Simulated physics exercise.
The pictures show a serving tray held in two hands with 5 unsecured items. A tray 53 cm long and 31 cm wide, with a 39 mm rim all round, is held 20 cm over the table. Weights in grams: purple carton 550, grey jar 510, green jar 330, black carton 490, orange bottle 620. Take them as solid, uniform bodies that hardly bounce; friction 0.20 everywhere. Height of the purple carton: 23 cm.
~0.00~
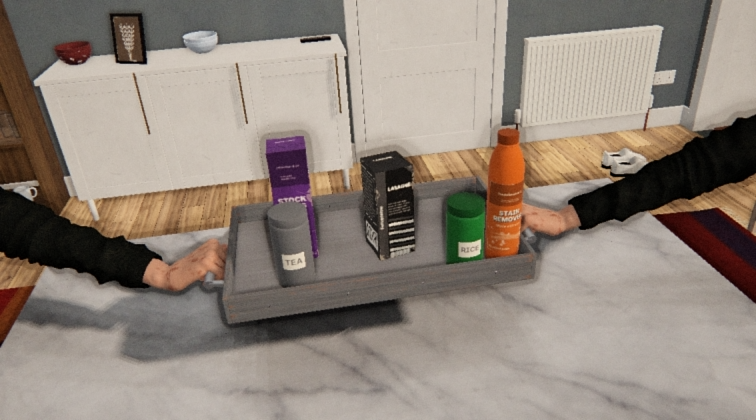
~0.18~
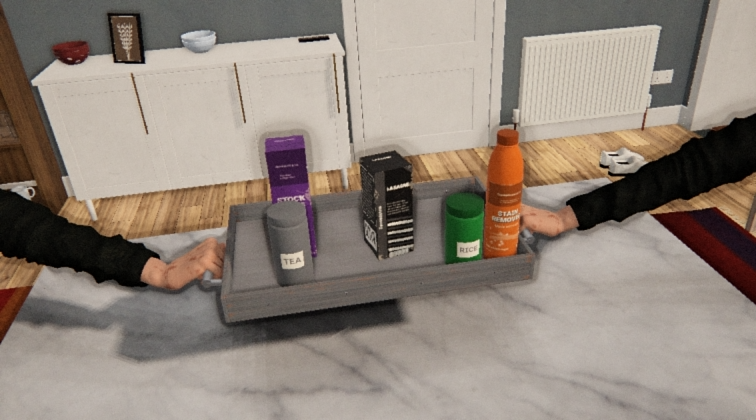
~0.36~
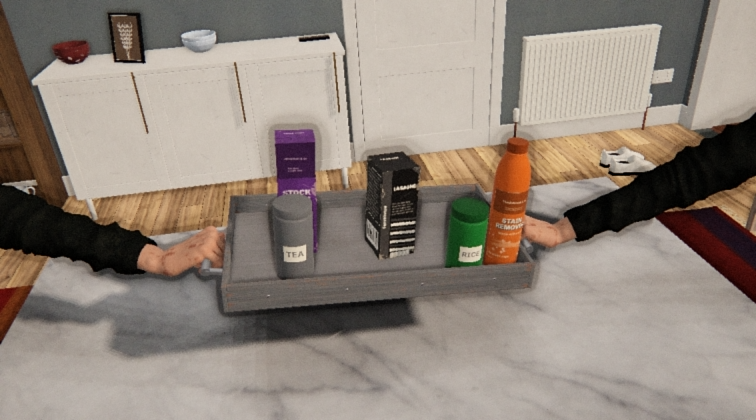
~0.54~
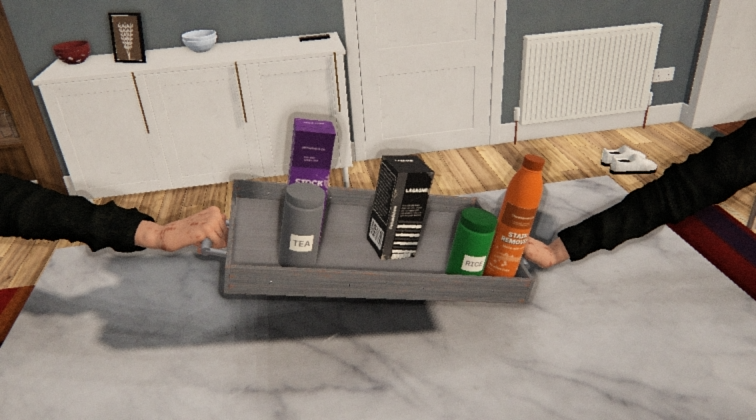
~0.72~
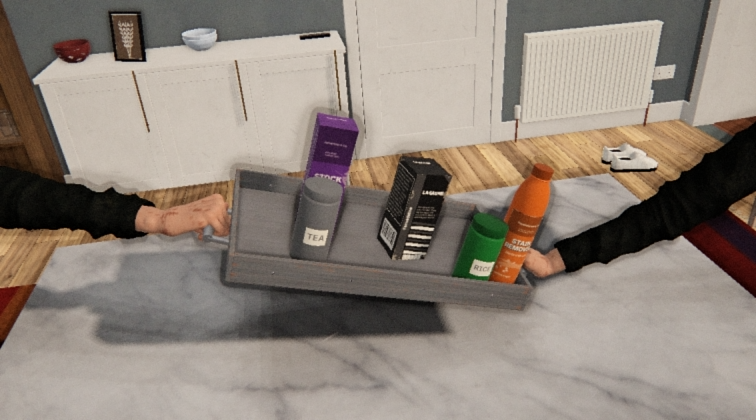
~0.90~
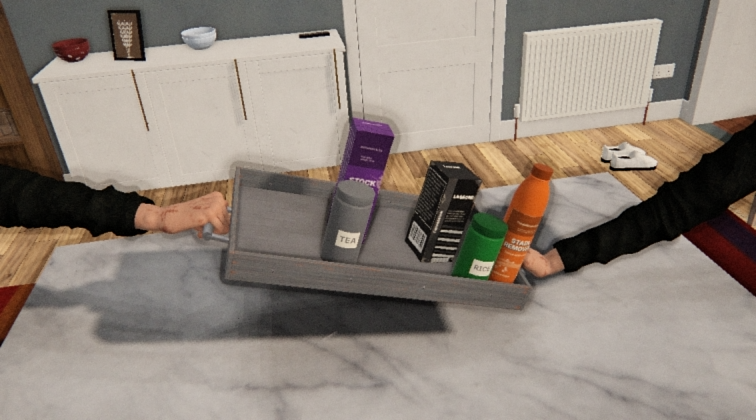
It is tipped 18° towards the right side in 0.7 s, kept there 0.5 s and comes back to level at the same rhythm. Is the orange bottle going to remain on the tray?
The orange bottle stays on the tray.
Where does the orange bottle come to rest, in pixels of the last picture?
Near (507, 193).
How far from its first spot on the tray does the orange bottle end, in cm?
About 0 cm.
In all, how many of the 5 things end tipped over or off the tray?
2 of them.
After 1.10 s, tray at 18°, right edge down; black carton moved 19 cm; purple carton moved 20 cm; grey jar moved 18 cm.
After 1.30 s, tray at 18°, right edge down; purple carton 39° off its base; black carton 38° off its base; grey jar moved 29 cm.
After 2.20 s, tray level; purple carton 58° off its base; black carton 55° off its base; grey jar moved 29 cm.
In the end (3.0 s), toppled on the tray, purple carton and black carton; not toppled but over 5 cm from the start, grey jar; the other 2 under 5 cm from the start. In the last view, orange bottle near (507, 193).
